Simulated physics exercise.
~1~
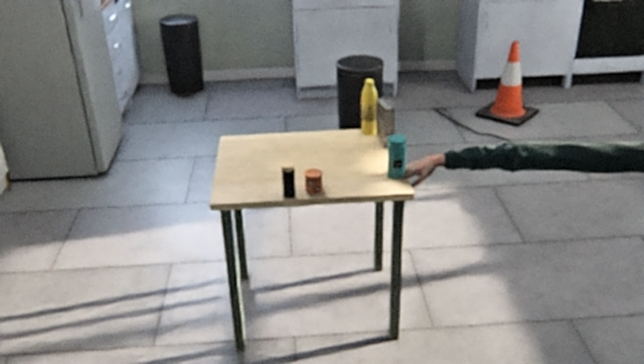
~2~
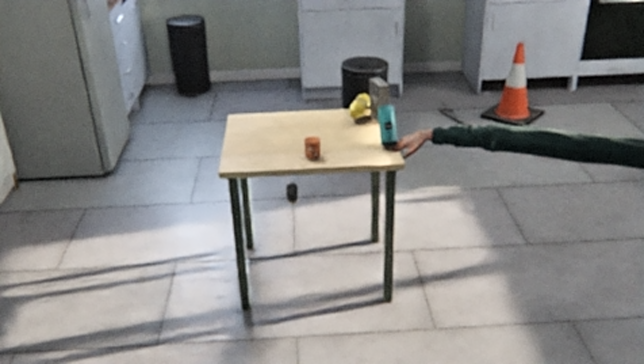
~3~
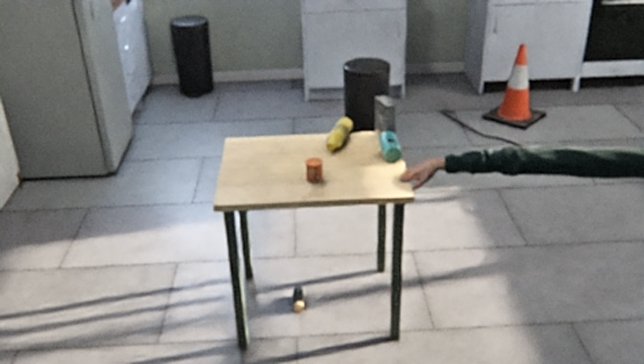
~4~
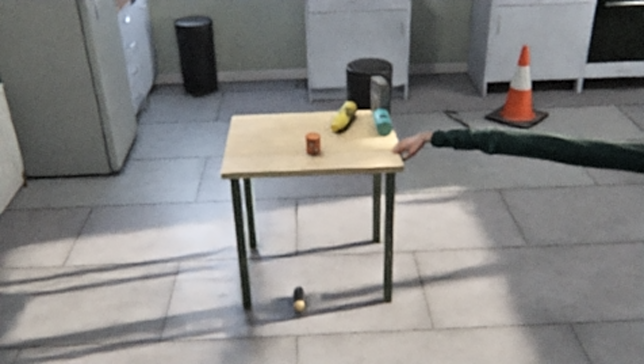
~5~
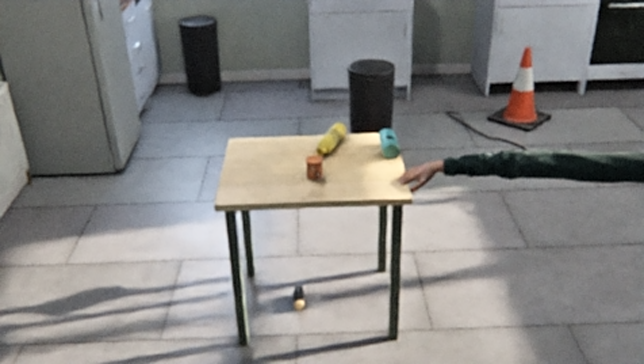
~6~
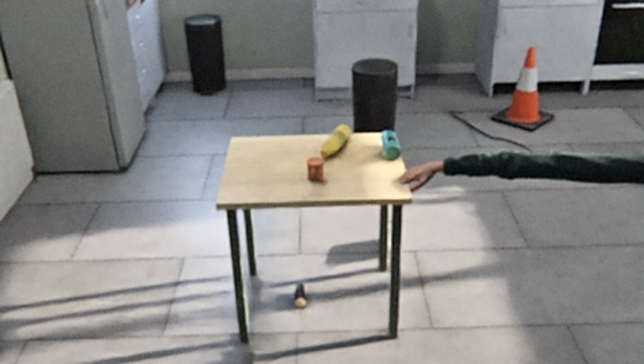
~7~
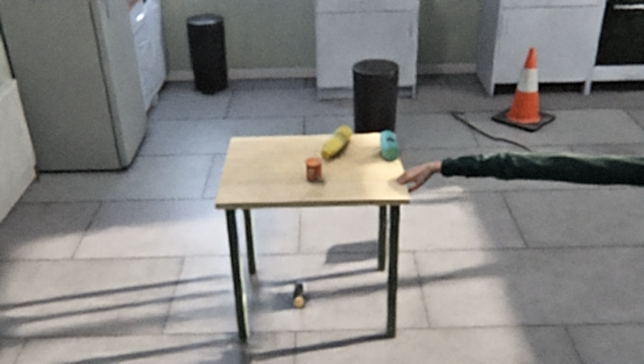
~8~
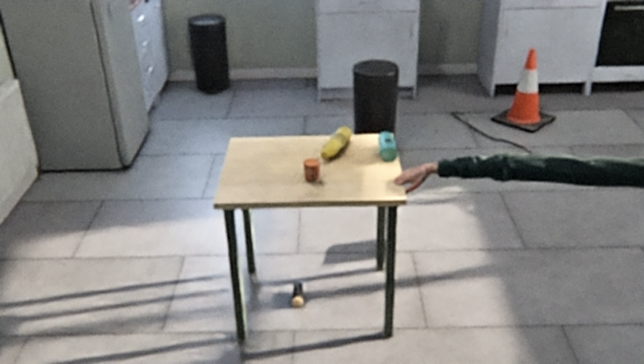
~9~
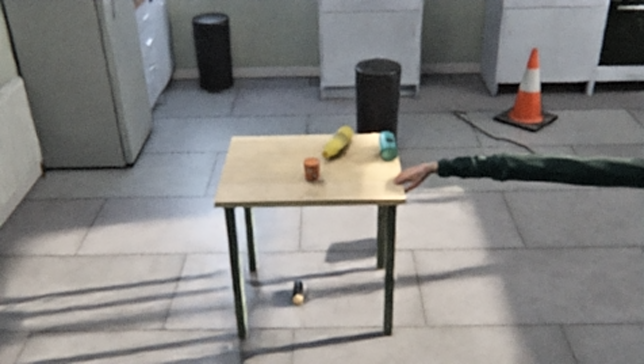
A small wooden table was jolted back and forth beside an outstretched arm, tipping the yellow bottle and turquoise jar over on top and sending the black shaker, then the grey packet, off the table, while the orange tin stayed standing.
